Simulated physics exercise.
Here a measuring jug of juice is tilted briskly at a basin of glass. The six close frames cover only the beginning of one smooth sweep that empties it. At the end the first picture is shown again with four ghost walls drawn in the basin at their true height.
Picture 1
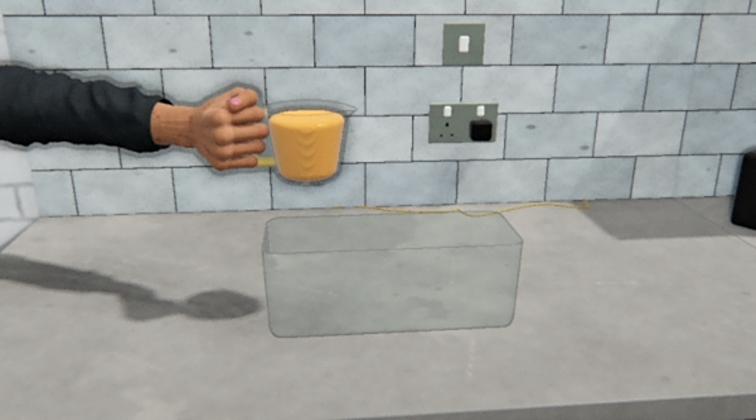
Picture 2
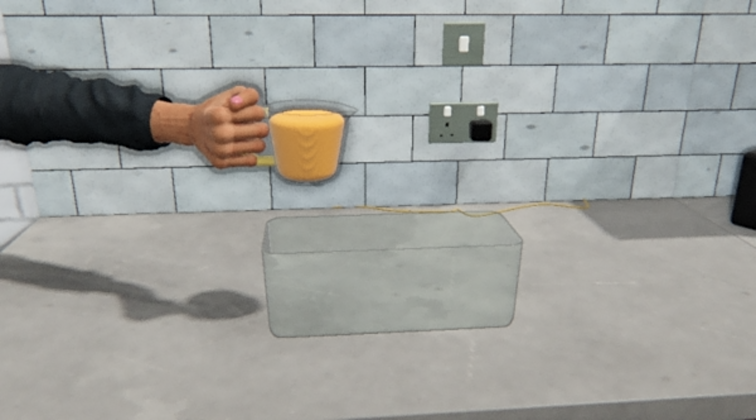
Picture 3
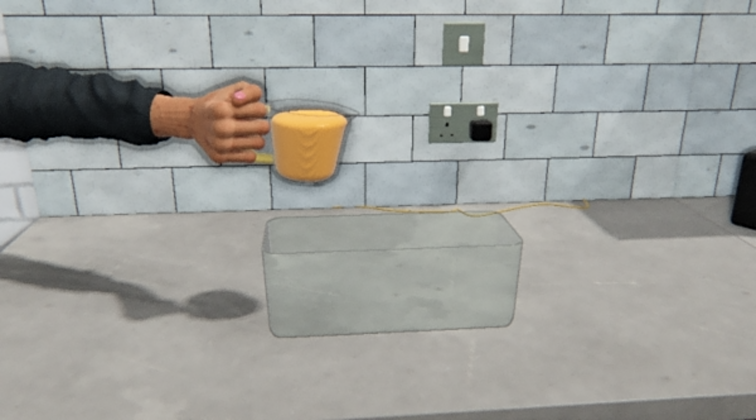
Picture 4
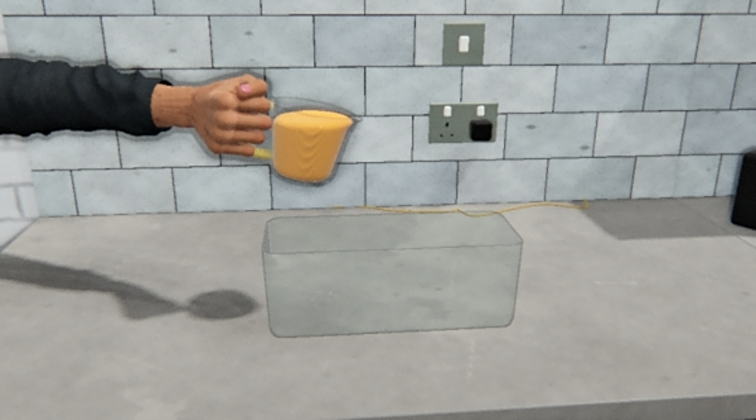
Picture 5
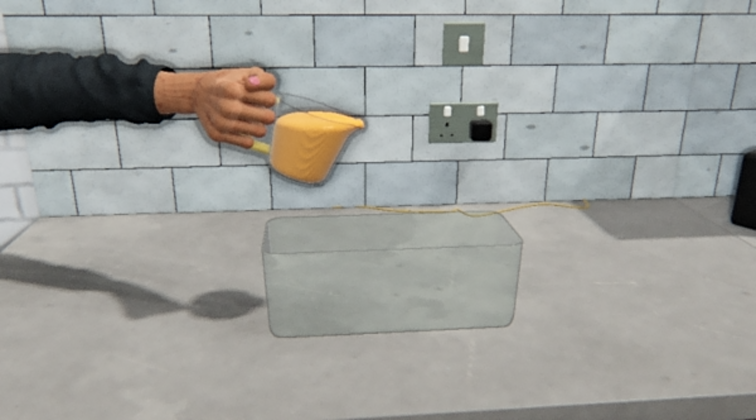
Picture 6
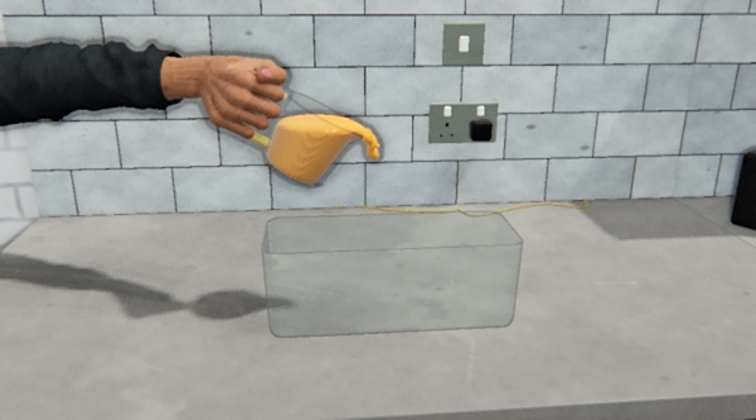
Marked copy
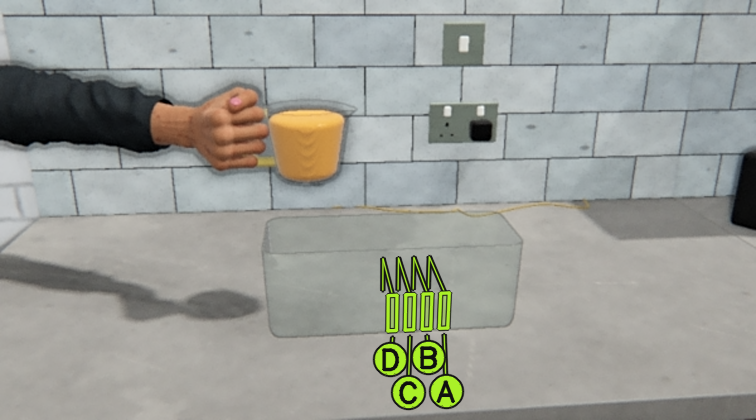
A hand in a dark sleeve, reaching in from the left, holds a clear jug of orange juice above an empty, rectangular glass basin. The basin sits on a grey stone counter before pale tiles with a switch and socket, seen from the front and slightly above by a still camera. The jug stays upright, then tilts briskly rightward, and juice slips over its lip in a short tongue.
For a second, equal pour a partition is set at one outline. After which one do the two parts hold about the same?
Go for C.
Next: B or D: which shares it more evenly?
That would be D.
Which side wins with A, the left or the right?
More ends on the left.
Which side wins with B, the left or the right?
The left one.
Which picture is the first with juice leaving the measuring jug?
In picture 6.
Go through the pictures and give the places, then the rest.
Upright, lip at (356, 109); basin from (270, 335) to (513, 323); nothing has left yet.
Upright, lip at (357, 110); nothing has left yet.
Tipped about 5°, lip at (359, 113); nothing has left yet.
Tipped about 11°, lip at (362, 119); nothing has left yet.
Tipped about 20°, lip at (364, 127); nothing has left yet.
Tipped about 29°, lip at (366, 137); juice is over the lip, down to (375, 155).
On the marked copy, A at (444, 334); B at (427, 335); C at (409, 336); D at (392, 337).
For slot A, about 96 % ends left of the wall and 3 % right of it.
For slot B, about 91 % ends left of the wall and 7 % right of it.
For slot C, about 55 % ends left of the wall and 44 % right of it.
For slot D, about 23 % ends left of the wall and 76 % right of it.
